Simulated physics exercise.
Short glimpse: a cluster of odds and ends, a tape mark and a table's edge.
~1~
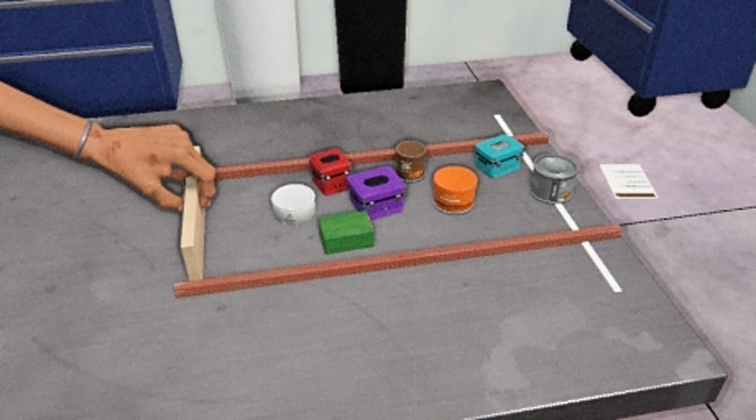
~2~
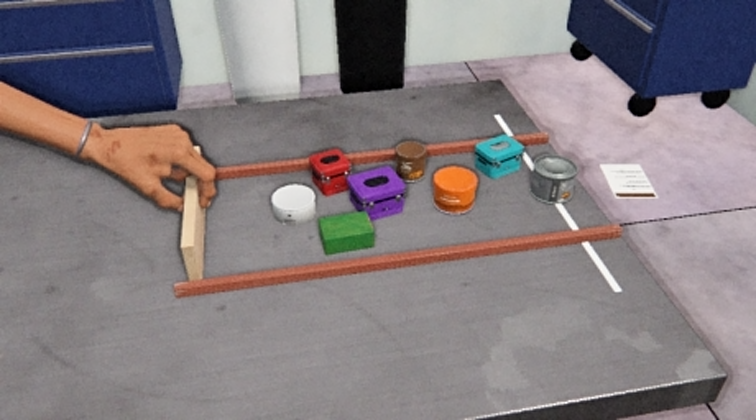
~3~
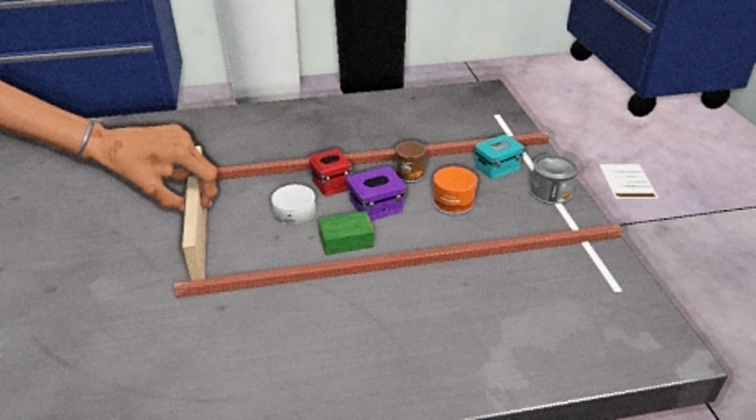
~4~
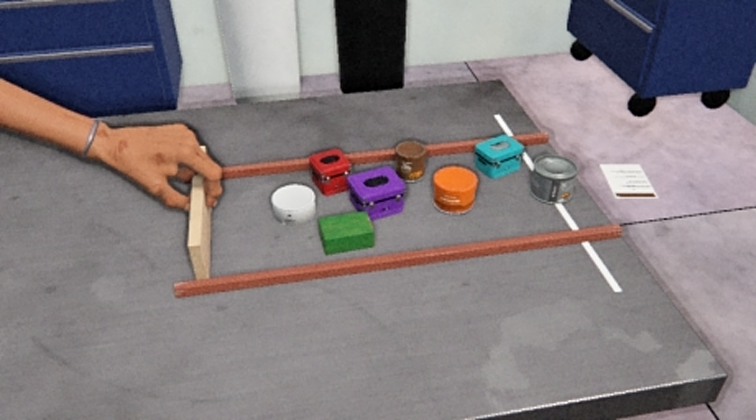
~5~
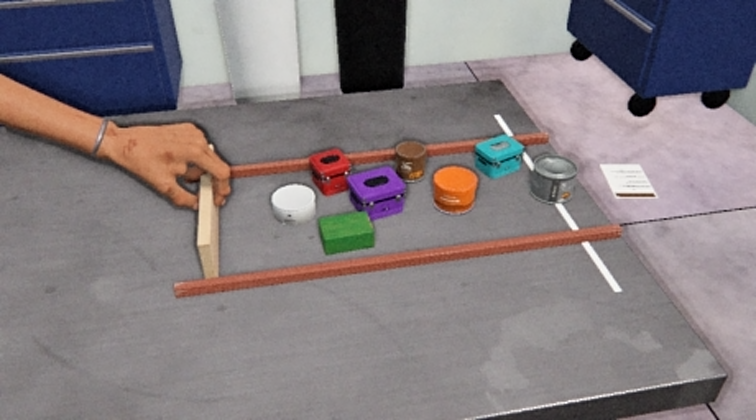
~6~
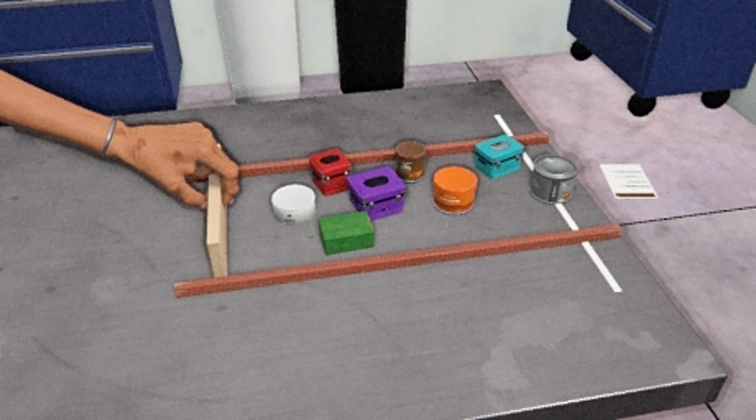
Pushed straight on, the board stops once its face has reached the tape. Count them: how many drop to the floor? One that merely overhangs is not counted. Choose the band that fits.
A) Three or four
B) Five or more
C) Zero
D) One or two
Five or more.
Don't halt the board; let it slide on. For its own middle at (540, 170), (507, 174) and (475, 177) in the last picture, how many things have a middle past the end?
First 5, then 1, finally 0.
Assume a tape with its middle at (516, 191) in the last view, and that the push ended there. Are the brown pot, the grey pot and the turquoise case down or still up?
Note: Brown pot remains; grey pot drops down; turquoise case drops down.
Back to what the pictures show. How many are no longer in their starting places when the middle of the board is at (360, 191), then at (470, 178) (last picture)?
Answer - first 5, then 8.
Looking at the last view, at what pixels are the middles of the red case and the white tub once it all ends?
Close to (543, 146); the other close to (560, 170).
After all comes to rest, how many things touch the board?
The count in contact is 3.
Soon after, none off yet; grey pot at rest near (553, 180); turquoise case at rest near (498, 157); orange pot displaced a little near (474, 191).
In the end, the number that fall off is five or more; gone, purple case, brown pot, orange pot, turquoise case and grey pot.
